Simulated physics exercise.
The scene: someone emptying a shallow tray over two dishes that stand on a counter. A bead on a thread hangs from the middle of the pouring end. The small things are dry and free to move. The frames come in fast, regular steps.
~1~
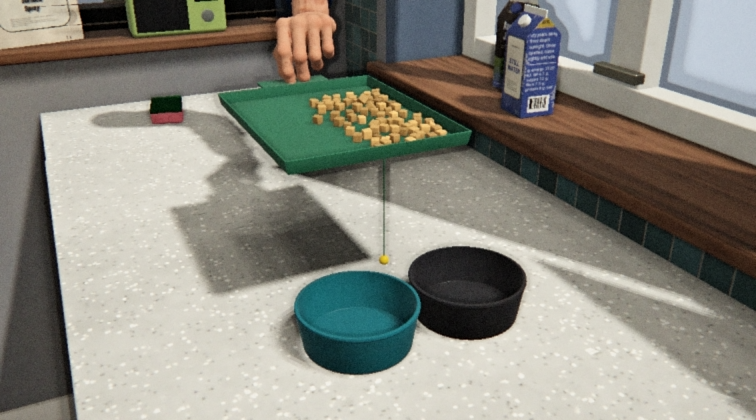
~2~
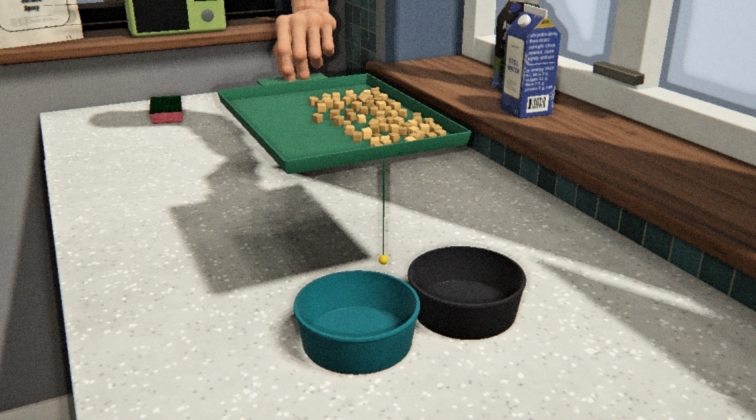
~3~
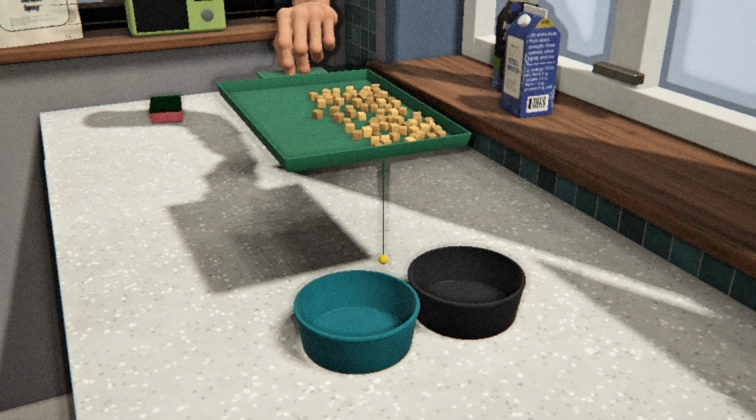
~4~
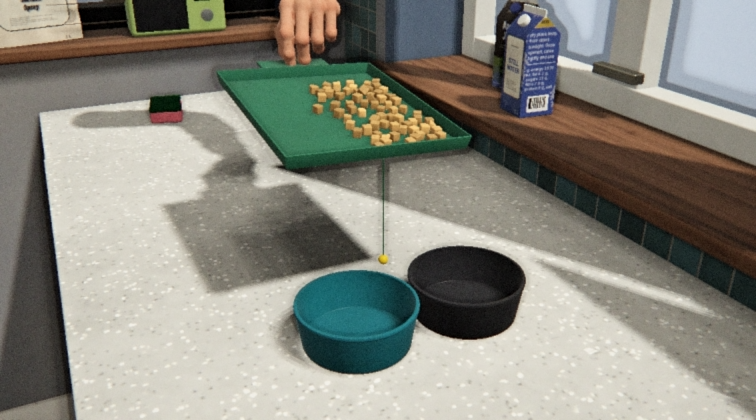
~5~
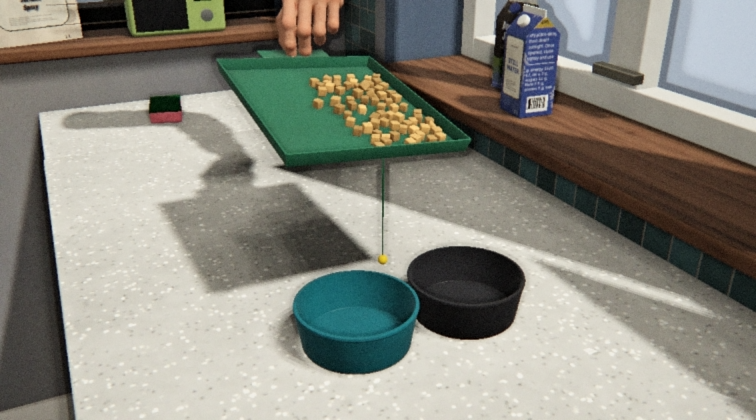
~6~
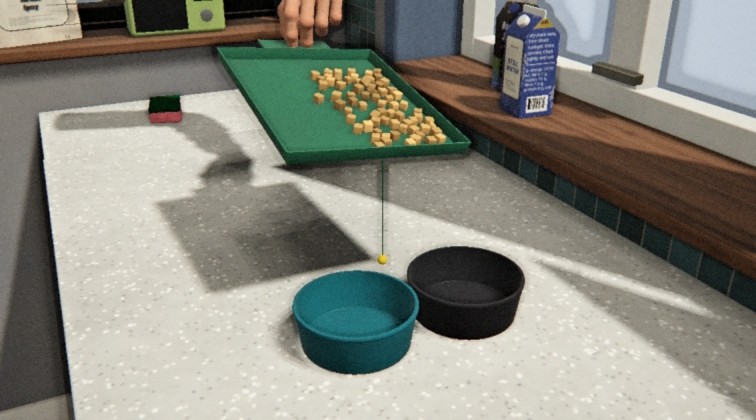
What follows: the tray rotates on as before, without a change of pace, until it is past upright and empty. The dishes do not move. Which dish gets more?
Fuller: The right-hand dish.
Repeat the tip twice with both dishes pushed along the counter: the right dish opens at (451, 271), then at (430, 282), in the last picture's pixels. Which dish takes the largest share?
First the right one, then the right dish.
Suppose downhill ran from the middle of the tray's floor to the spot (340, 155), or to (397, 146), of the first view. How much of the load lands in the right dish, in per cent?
In turn 10 and 90 in a hundred.
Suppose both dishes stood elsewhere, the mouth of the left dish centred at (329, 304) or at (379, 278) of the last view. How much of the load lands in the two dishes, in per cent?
Near 60 % and 90 %.
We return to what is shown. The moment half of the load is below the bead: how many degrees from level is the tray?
Roughly 110°.
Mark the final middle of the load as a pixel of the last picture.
Around (470, 296).
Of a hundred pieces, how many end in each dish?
Left dish near 0 in a hundred; right dish near 70.
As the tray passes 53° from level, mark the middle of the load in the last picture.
At about (424, 124).
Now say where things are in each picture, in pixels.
Corners of the pouring end near (287, 160) and (468, 131), level; middle of the load near (381, 116), small wooden cubes; left dish near (384, 351); right dish near (498, 317); bead on its thread near (384, 260), in the first picture.
Corners of the pouring end near (287, 160) and (467, 131), level; middle of the load near (381, 115), in the second picture.
Corners of the pouring end near (287, 158) and (468, 133), tipped barely, lowest at the right corner; middle of the load near (381, 113), in the third picture.
Corners of the pouring end near (288, 155) and (468, 135), tipped a little, lowest at the right corner; middle of the load near (381, 110), in the fourth picture.
Corners of the pouring end near (288, 153) and (468, 138), tipped a little, lowest at the right corner; middle of the load near (381, 107), in the fifth picture.
Corners of the pouring end near (289, 150) and (467, 141), tipped a little, lowest at the right corner; middle of the load near (382, 105); left dish near (382, 351); right dish near (497, 317), in the sixth picture.
Shortly afterwards, tray tipped steeply; the whole lot on the tray.
Next, tray tipped right over; all but a few on the tray; a little in the right dish.
Some moments later, tray tipped past a quarter turn; near two thirds in the right dish; near a quarter outside both.
In the end, tray tipped past a quarter turn; none at all in the left dish; near two thirds in the right dish; near a quarter outside both.
